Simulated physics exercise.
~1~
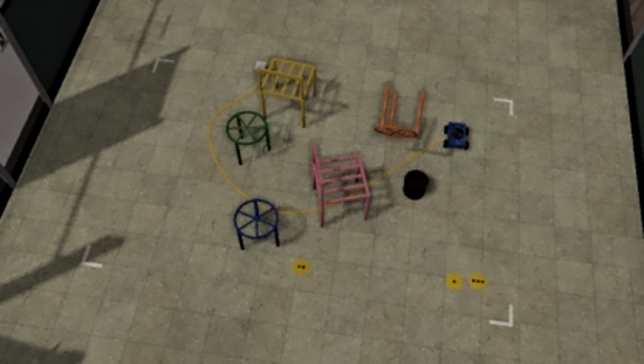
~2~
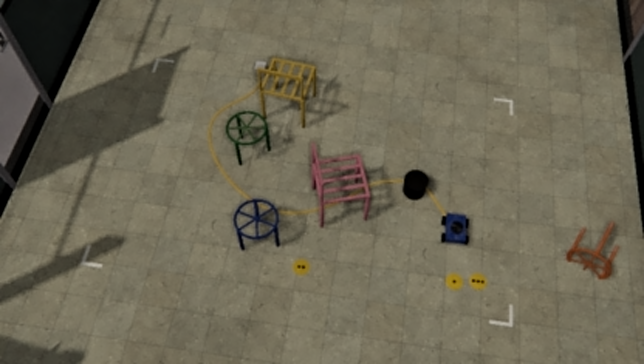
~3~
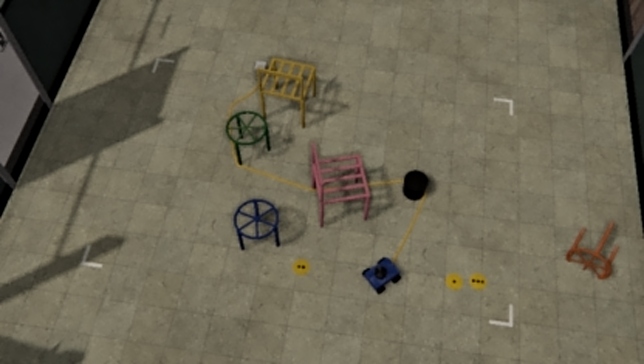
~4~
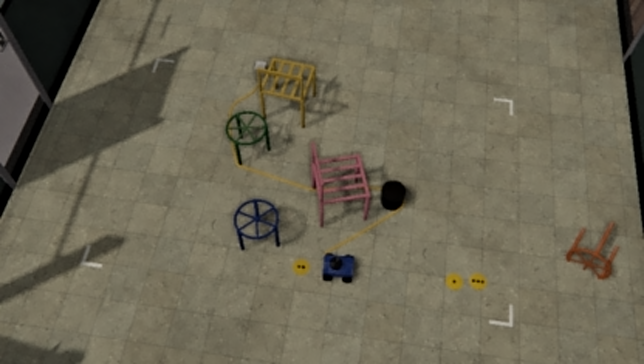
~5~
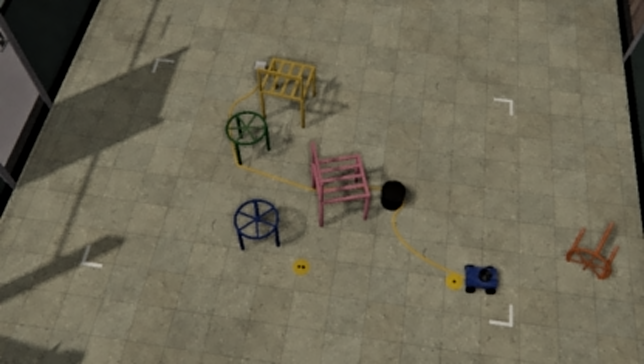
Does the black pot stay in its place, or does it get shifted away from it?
The black pot gets shifted from its place, ending a little to the left and down, closer to the pink chair.
